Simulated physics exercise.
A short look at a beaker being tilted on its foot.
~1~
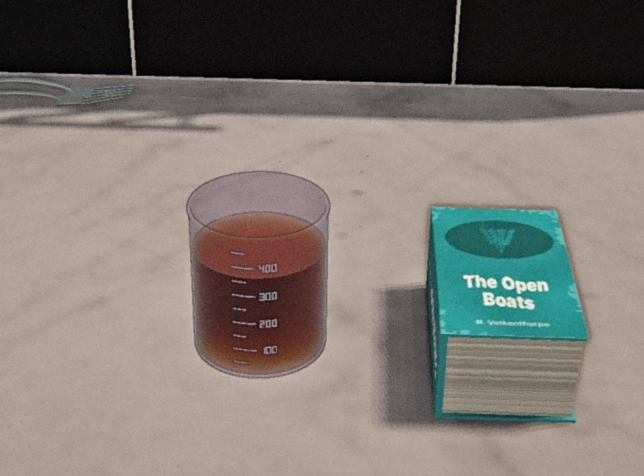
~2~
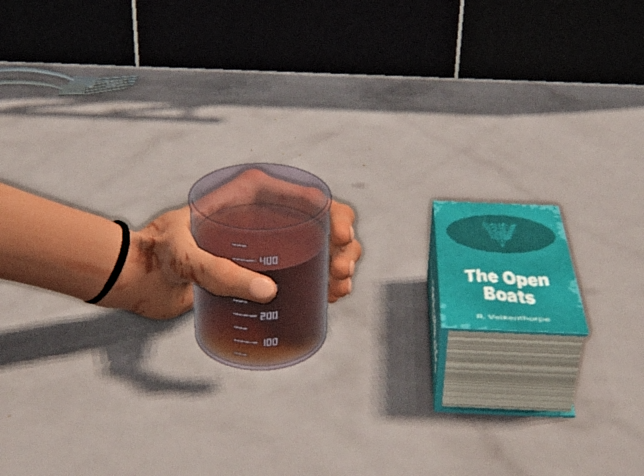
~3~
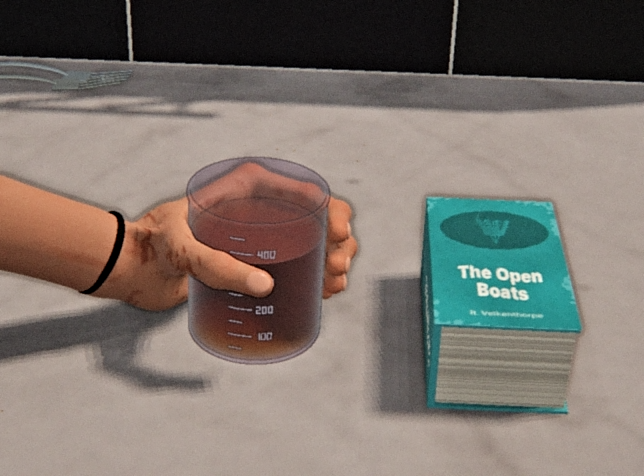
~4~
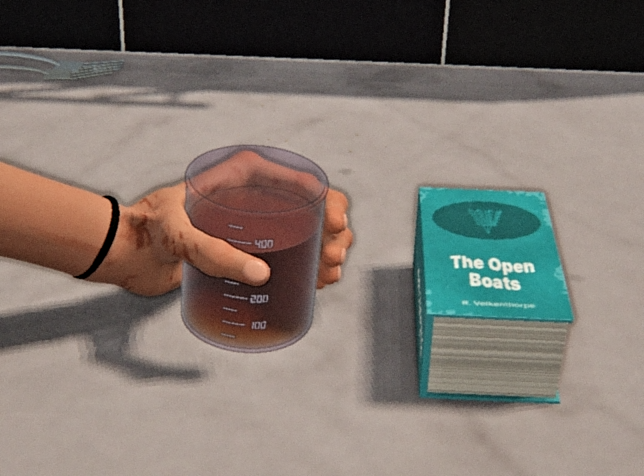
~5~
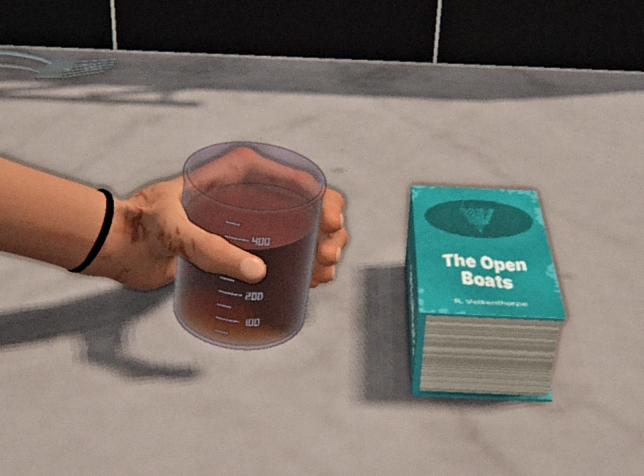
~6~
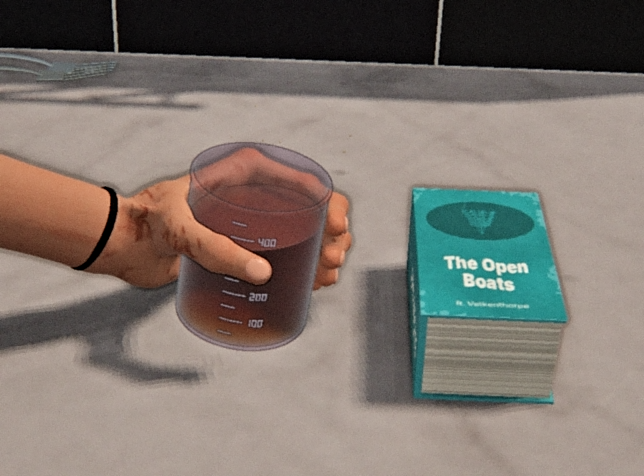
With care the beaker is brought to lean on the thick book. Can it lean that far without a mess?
It slops over.
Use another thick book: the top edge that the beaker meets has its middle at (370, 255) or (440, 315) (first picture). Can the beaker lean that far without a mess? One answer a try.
One after the other: Copes, runs over.
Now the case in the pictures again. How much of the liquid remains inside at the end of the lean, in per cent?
Near 80 in a hundred.
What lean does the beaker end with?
Near 45 degrees.
Next, the beaker leans by about 25°; its rim is dry.
After that, the beaker leans by about 40°; it has slopped over; nearly all of the tea is inside.
Finally, the beaker leans by about 45°, against the thick book; it has slopped over; about three quarters of the tea is inside.
